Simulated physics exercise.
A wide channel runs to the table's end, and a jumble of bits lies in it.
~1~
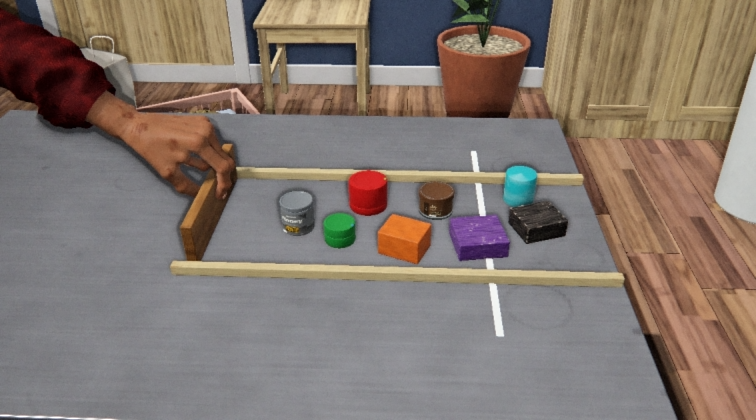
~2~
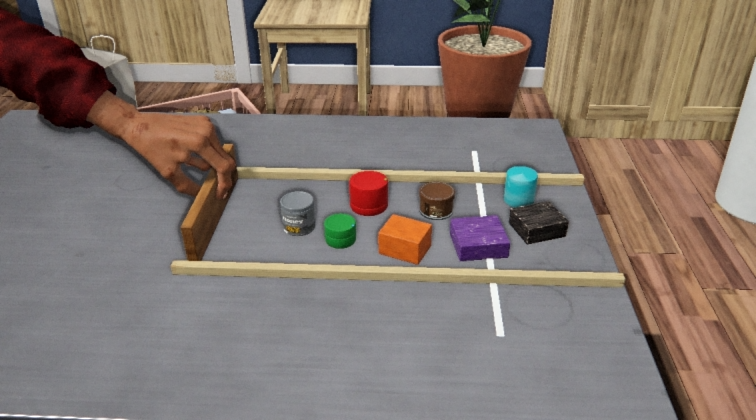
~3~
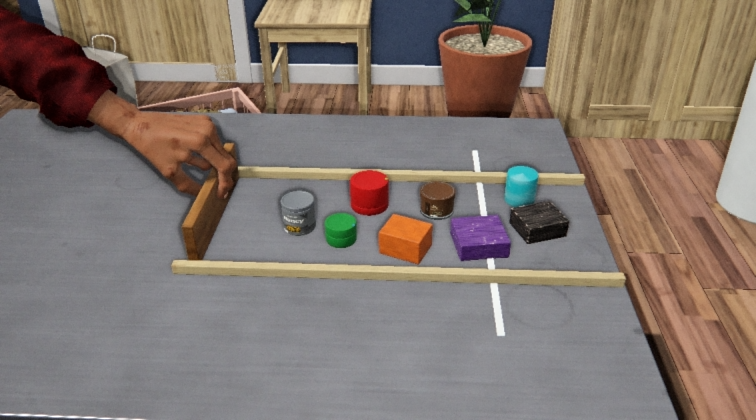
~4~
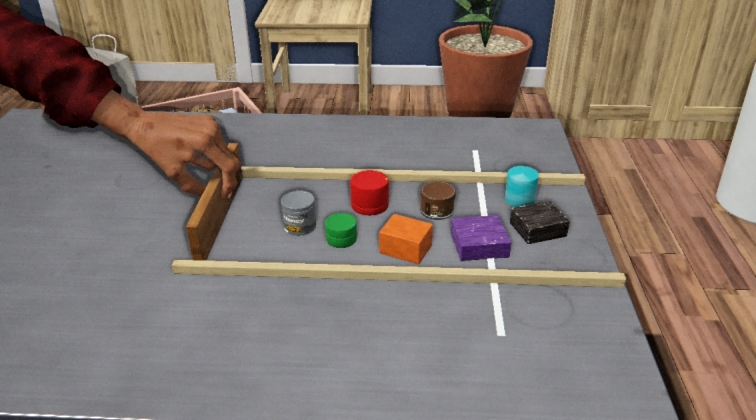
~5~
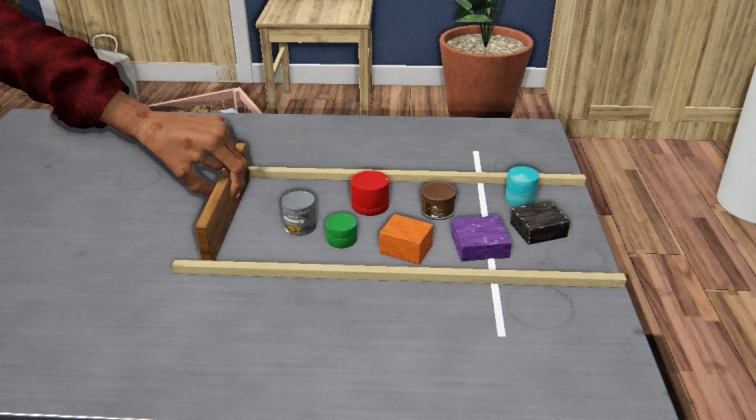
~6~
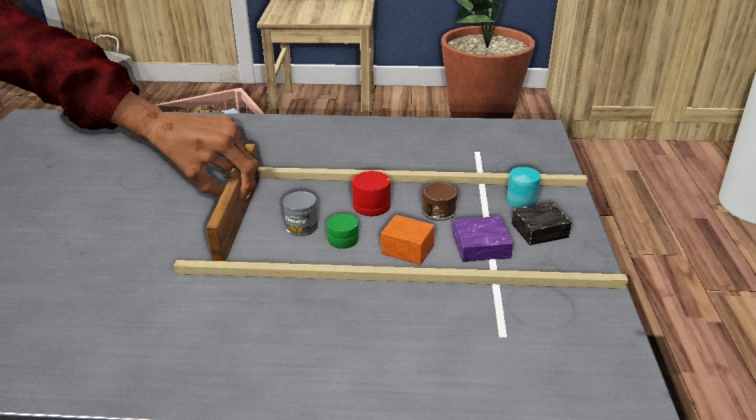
A hand sliding a wooden board slightly right between two pale rails, toward unmoving colourful tubs and blocks on a grey table.
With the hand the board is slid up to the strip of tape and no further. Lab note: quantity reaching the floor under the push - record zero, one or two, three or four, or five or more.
I predict nothing comes down off the table.
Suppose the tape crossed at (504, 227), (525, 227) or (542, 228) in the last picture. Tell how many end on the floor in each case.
Try 1: 0; try 2: 1; try 3: 1.
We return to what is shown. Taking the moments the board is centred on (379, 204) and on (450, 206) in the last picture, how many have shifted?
Note: First position 4; second position 7.
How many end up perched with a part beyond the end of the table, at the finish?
Count: 1.
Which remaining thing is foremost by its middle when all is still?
That would be the black block, the foremost.
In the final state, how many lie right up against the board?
Contact count: 3.
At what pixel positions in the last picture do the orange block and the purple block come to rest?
The orange block comes to rest close to (539, 251), while the purple block rests close to (562, 236).
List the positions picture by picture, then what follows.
In the first picture, black block (538, 222); turquoise lid (520, 187); purple block (479, 237); board (212, 200); tape (484, 226).
In the second picture, turquoise lid (521, 187); brown pot (437, 201).
In the third picture, purple block (480, 238); grey tub (299, 214).
In the fourth picture, black block (539, 222); red lid (370, 192).
In the fifth picture, turquoise lid (522, 187); board (226, 200).
In the sixth picture, black block (541, 223); turquoise lid (524, 188); purple block (482, 239); board (236, 200); tape (488, 226).
Early on, none off yet; black block at rest near (541, 223); turquoise lid at rest near (524, 188); purple block at rest near (482, 239).
A while later, none off yet; black block moving near (545, 222); turquoise lid at rest near (524, 188); purple block travelled a little near (510, 238).
Finally, the number that fall off is zero.
